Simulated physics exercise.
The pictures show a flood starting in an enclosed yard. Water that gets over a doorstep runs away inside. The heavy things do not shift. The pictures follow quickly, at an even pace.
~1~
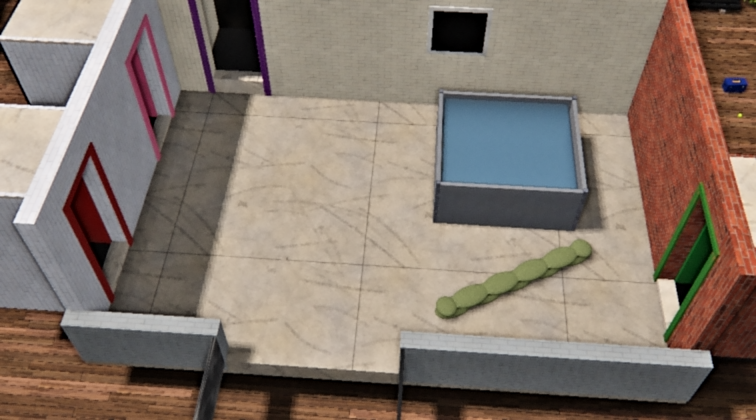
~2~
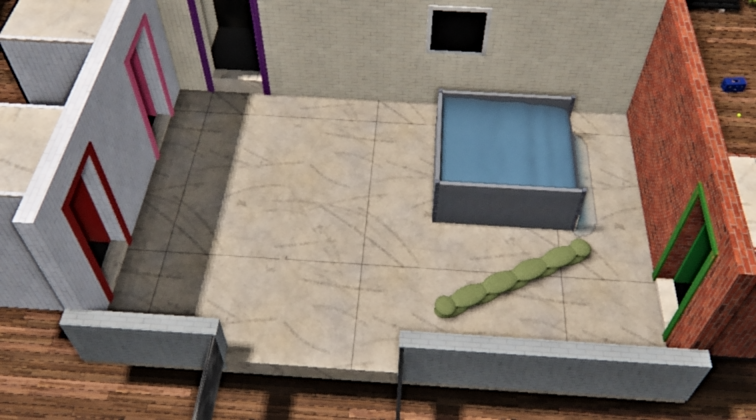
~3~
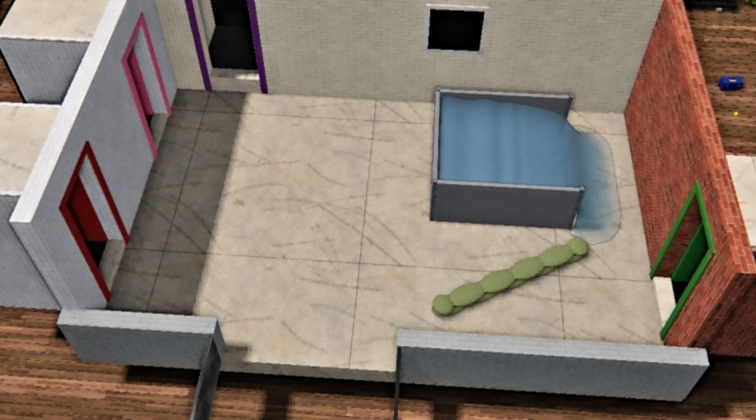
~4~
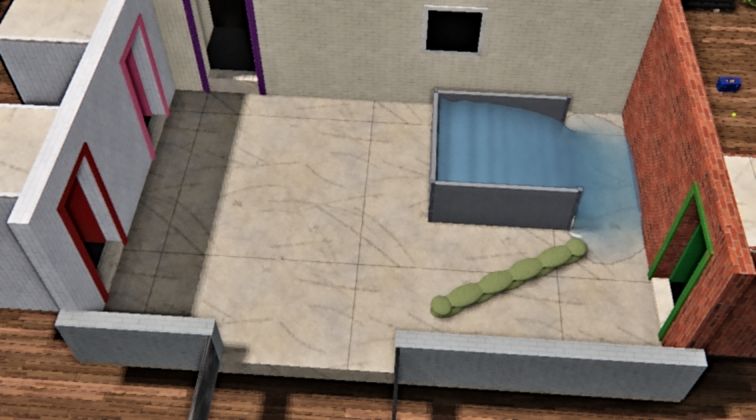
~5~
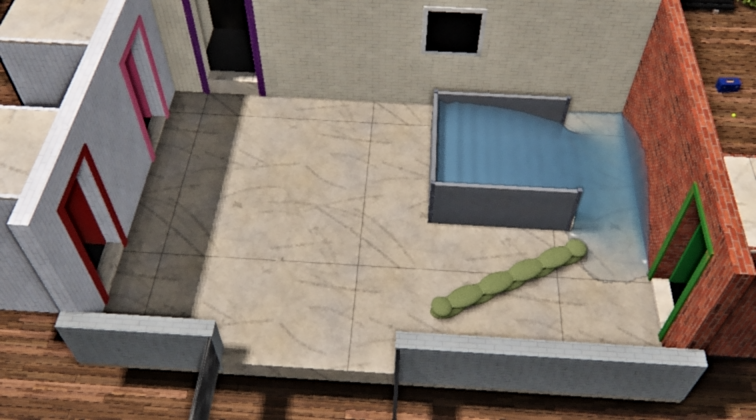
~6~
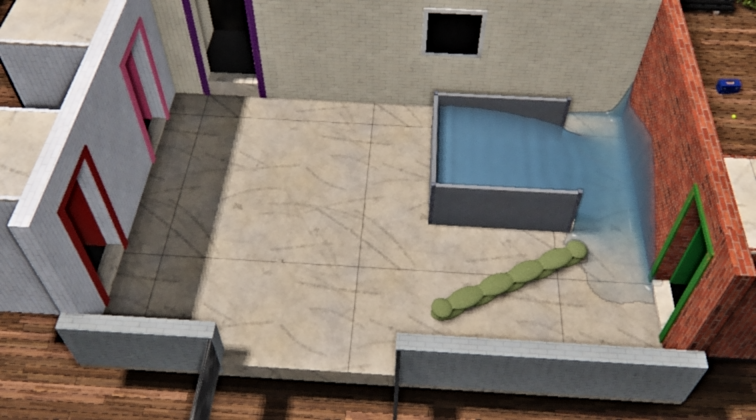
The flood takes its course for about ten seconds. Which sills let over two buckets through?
The purple door holds within the limit; the red door holds within the limit; the green door floods; the pink door floods.
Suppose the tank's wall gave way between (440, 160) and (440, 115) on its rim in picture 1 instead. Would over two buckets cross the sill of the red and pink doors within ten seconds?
One by one: Red door goes over, pink door goes over.
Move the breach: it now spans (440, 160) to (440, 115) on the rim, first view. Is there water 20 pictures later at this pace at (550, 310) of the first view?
Answer: Free of water.
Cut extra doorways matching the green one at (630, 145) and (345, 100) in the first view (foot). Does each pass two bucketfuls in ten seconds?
In turn: Takes more, is under.
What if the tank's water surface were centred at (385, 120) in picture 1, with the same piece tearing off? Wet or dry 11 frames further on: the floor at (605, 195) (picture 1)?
At that place: Awash.
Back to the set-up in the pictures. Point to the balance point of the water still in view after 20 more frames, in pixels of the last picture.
Near (507, 213).
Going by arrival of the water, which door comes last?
Last comes the red door.
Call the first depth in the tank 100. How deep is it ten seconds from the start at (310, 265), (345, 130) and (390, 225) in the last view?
In that order: 10, 2 and 6 per cent.
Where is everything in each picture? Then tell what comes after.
The water tank at (509, 142) is whole and still, in the first frame.
The front is at a hidden place, out from the gap at (569, 167), in the second frame.
Water pours out at (566, 169) and has run to (606, 237), in the third frame.
Water pours out at (563, 172) and has run to (630, 252), in the fourth frame.
The front is at (649, 273), out from the gap at (563, 173), in the fifth frame.
Water pours out at (563, 174) and has run to (654, 298), in the sixth frame.
A moment on, water covers 15 % of the floor; the purple door not reached, the red door not reached, the green door under two buckets in, the pink door not reached.
Next, water covers 30 % of the floor; the purple door not reached, the red door not reached, the green door under two buckets in, the pink door not reached.
Then, water covers 60 % of the floor; the purple door wet at the sill, nothing in, the red door not reached, the green door over two buckets in, the pink door under two buckets in.
Later, water covers 90 % of the floor; the purple door wet at the sill, nothing in, the red door under two buckets in, the green door far over two buckets in, the pink door far over two buckets in.
In the end, water covers 95 % of the floor; the purple door wet at the sill, nothing in, the red door under two buckets in, the green door far over two buckets in, the pink door far over two buckets in.
